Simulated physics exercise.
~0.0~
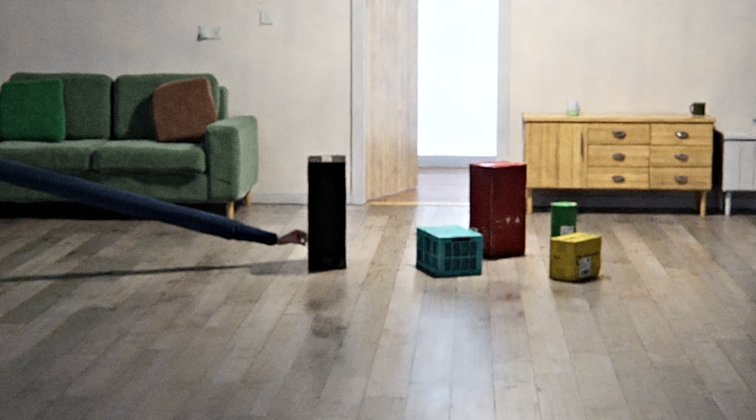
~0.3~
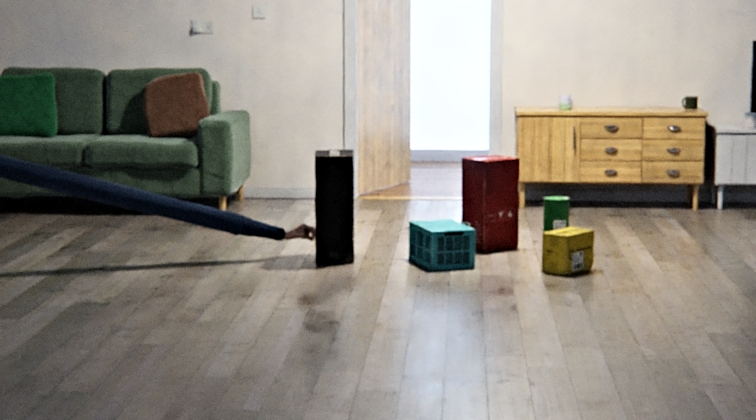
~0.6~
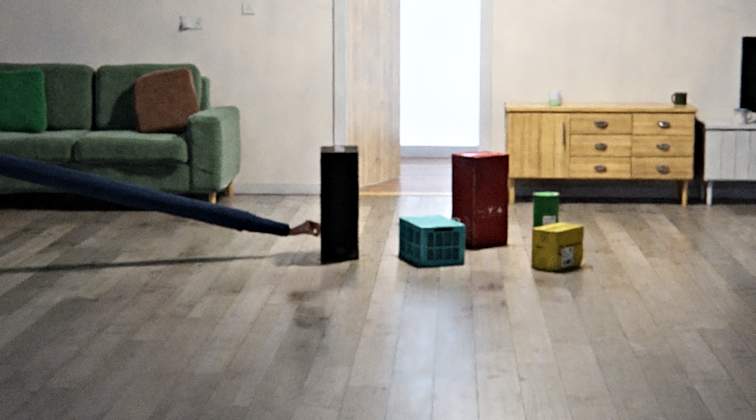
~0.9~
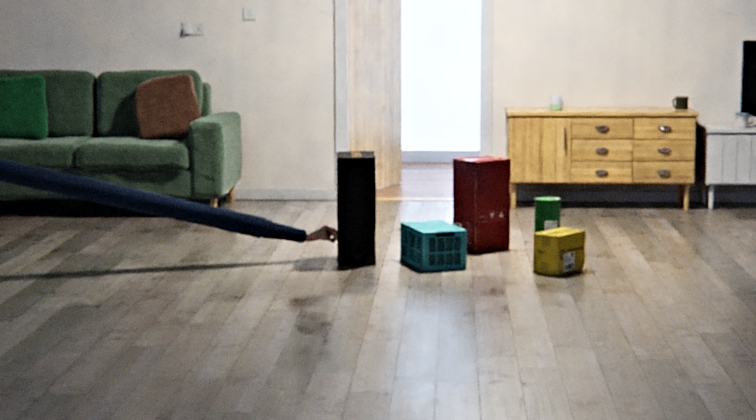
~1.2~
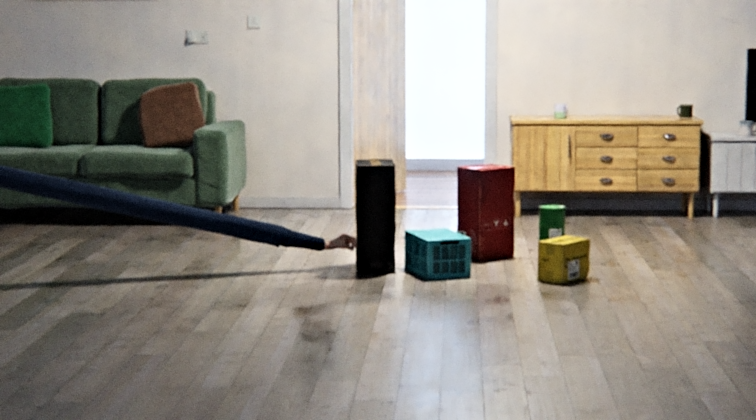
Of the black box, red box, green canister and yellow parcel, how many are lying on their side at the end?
None of them are lying on their side. The black box has moved to the right but is still upright, and the other three are standing where they were.
